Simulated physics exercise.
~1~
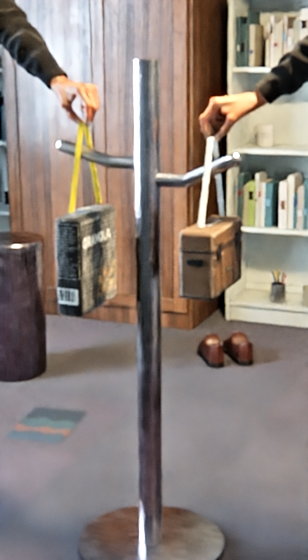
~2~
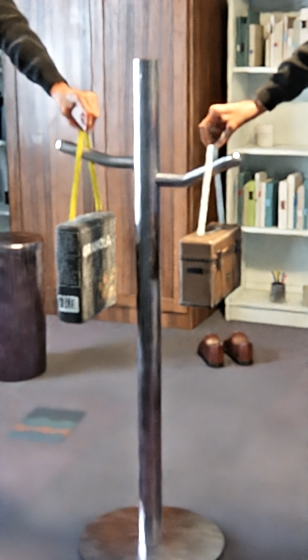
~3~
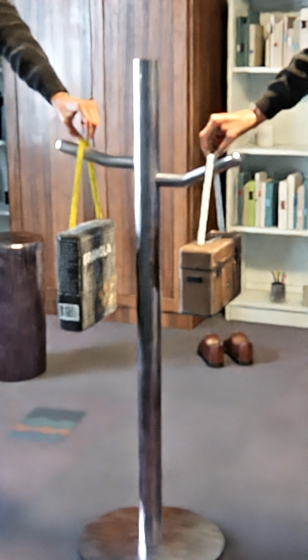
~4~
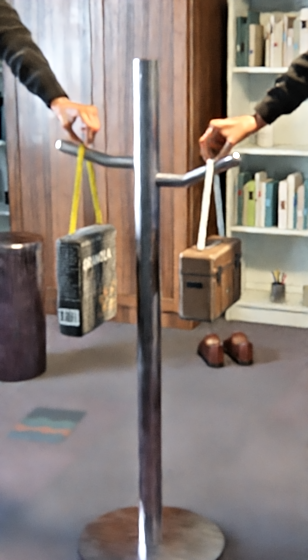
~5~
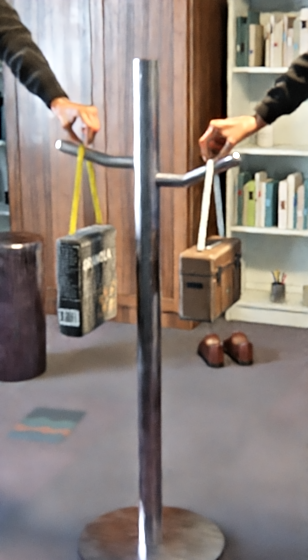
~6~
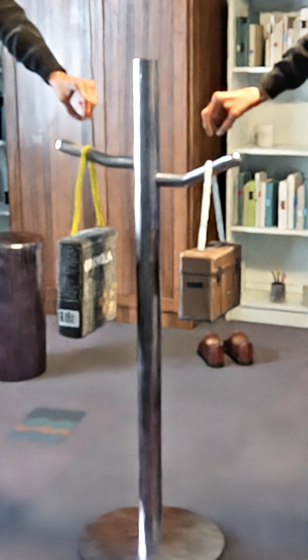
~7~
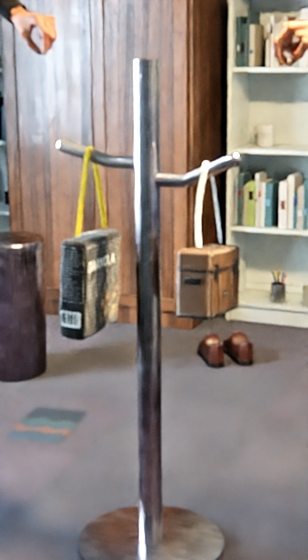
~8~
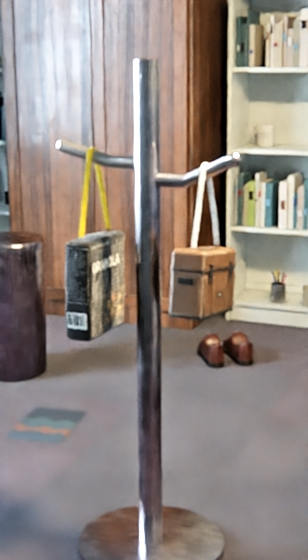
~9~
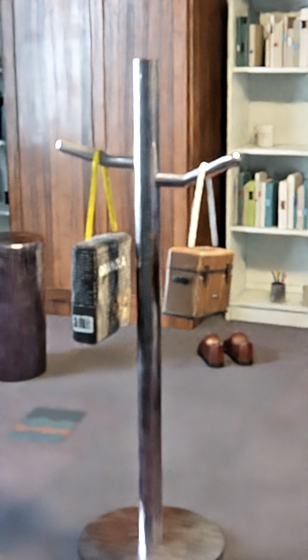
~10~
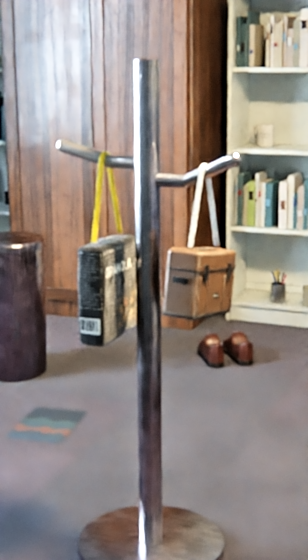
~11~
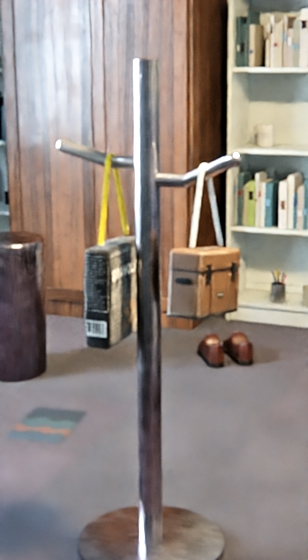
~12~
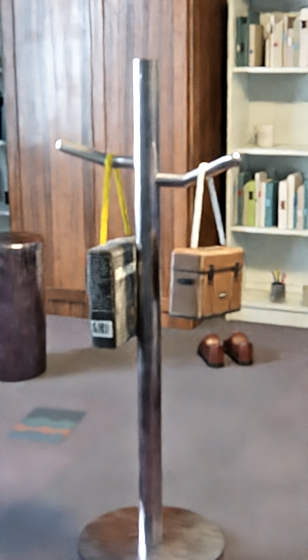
Room with wooden cabinet and bookshelves, two hands hanging a black bag and brown case on a metal stand, withdrawing, both staying hung.
